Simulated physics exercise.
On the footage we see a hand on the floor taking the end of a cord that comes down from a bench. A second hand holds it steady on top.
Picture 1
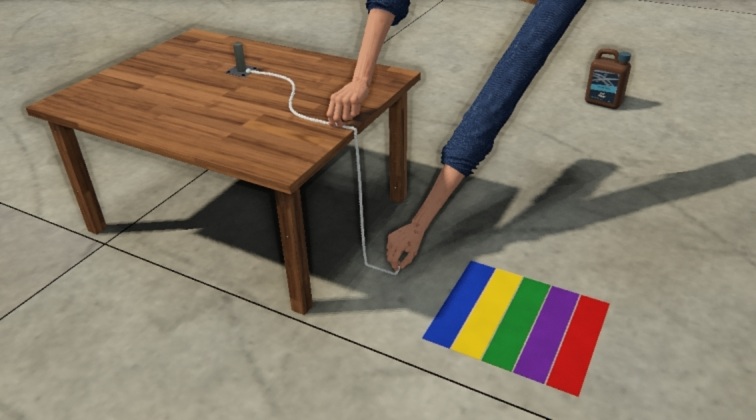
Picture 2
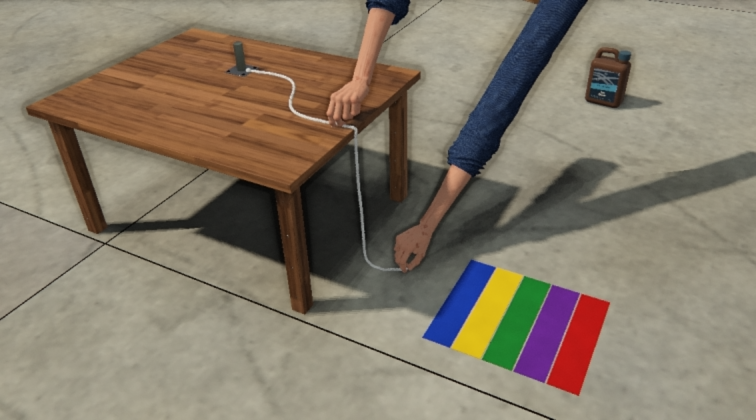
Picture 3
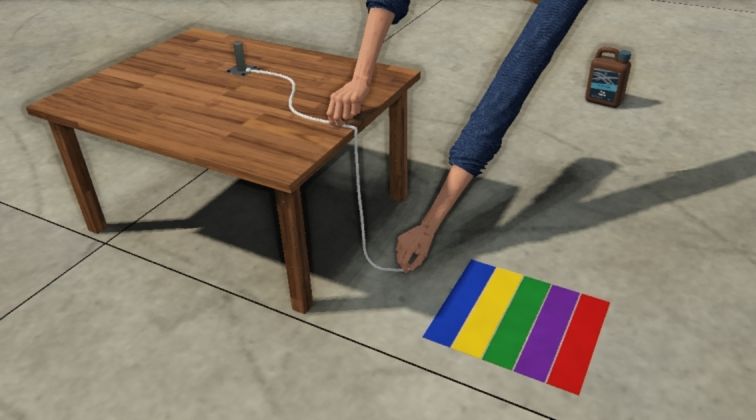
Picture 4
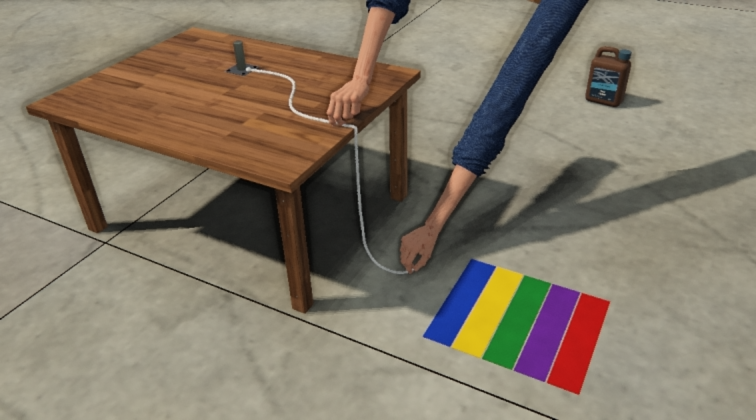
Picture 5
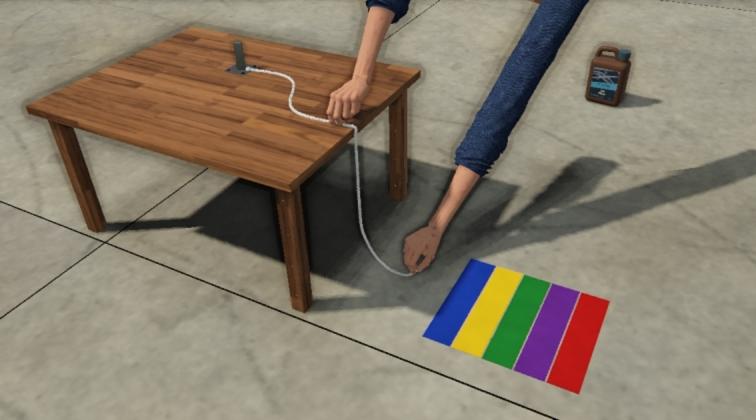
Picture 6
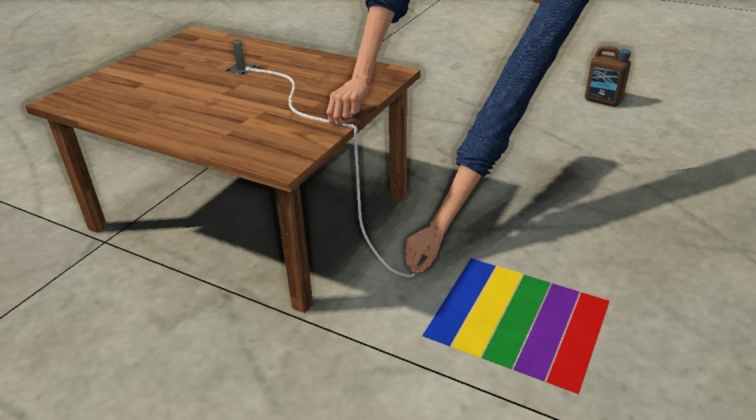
A hand near the floor draws the end of a white cord slightly to the right.
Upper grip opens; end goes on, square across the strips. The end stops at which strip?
At the green strip.
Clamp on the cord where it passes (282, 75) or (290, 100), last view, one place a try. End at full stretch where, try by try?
I'd put it around (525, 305) the first time and around (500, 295) the second.
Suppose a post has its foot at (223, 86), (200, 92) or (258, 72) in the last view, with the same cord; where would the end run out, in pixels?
Close to (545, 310), (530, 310) and (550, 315) in that order.
Early on, end near (462, 286); over blue.
Midway, end near (500, 298); over yellow.
At the end of the slack, end near (523, 305); over green. The green one.
